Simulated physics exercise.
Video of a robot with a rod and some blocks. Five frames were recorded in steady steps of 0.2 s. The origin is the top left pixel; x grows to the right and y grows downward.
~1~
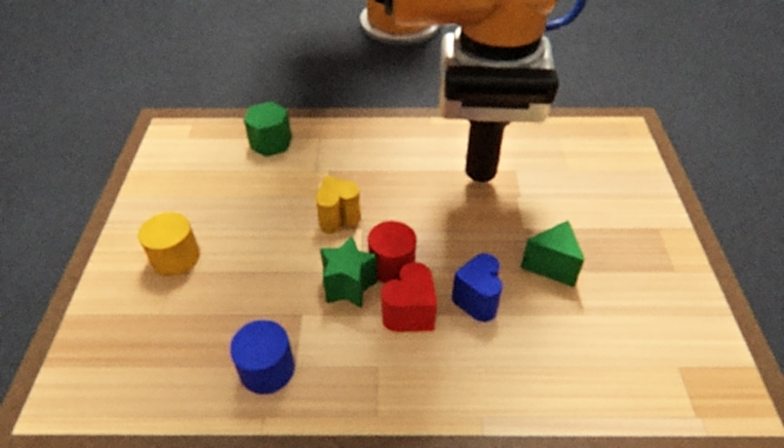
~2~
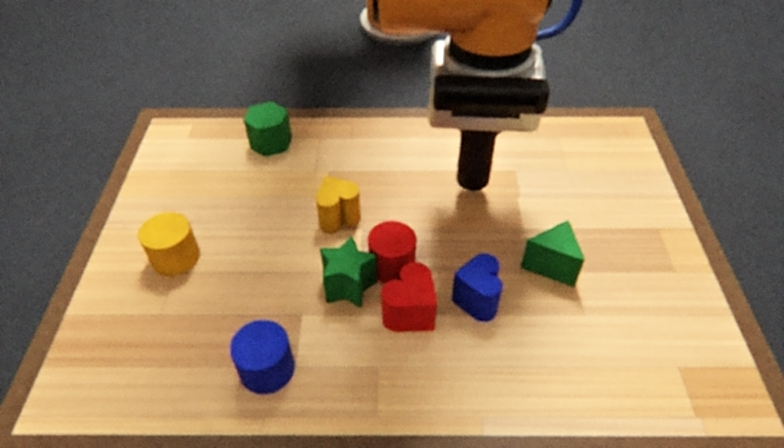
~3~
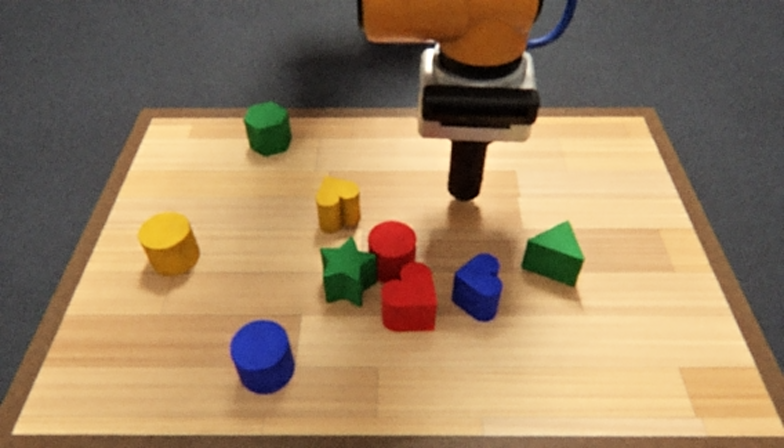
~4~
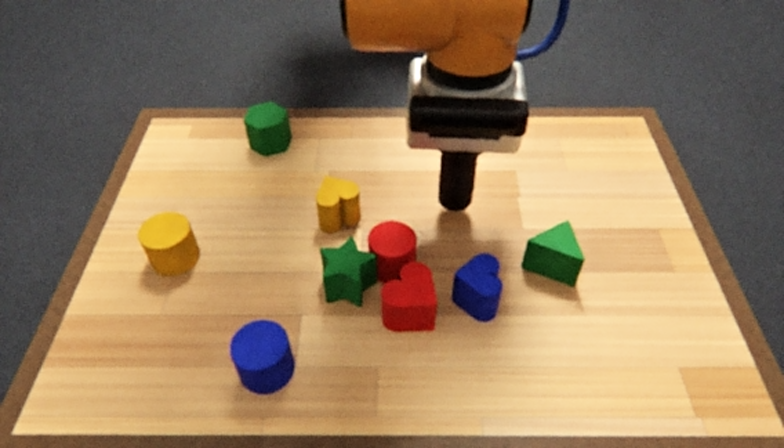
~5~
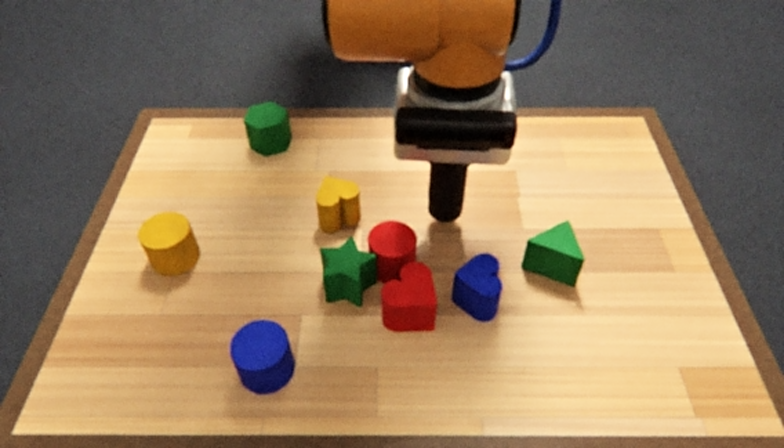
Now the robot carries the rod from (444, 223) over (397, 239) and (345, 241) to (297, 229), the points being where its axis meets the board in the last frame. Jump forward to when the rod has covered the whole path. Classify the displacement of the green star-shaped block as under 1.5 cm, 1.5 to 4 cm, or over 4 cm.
Up to 1.5 cm.
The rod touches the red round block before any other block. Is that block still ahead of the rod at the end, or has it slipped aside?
It will get left beside or behind the rod.
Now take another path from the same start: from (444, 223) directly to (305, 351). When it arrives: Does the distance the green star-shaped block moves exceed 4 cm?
Yes, that is what happens.
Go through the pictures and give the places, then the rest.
Rod tip at (481, 172); block tops, yellow heart block at (336, 190); green star-shaped block at (346, 259); red round block at (392, 238); red heart block at (411, 287), in the first picture.
Rod at (473, 181); blocks unchanged, in the second picture.
Rod at (464, 190); blocks unchanged, in the third picture.
Rod at (455, 200); blocks unchanged, in the fourth picture.
Rod at (445, 211); yellow heart block at (336, 190); green star-shaped block at (346, 259); red round block at (392, 238); red heart block at (411, 287), in the fifth picture.
On the path given first. One third of the way, rod at (396, 227); red round block at (387, 243).
Two thirds of the way, rod at (343, 229); green star-shaped block at (342, 264), turned 15° clockwise; red round block at (382, 246).
At the end, rod at (295, 217); yellow heart block at (323, 184), turned 55° clockwise; green star-shaped block at (342, 264), turned 15° clockwise; red round block at (382, 246); red heart block in place.
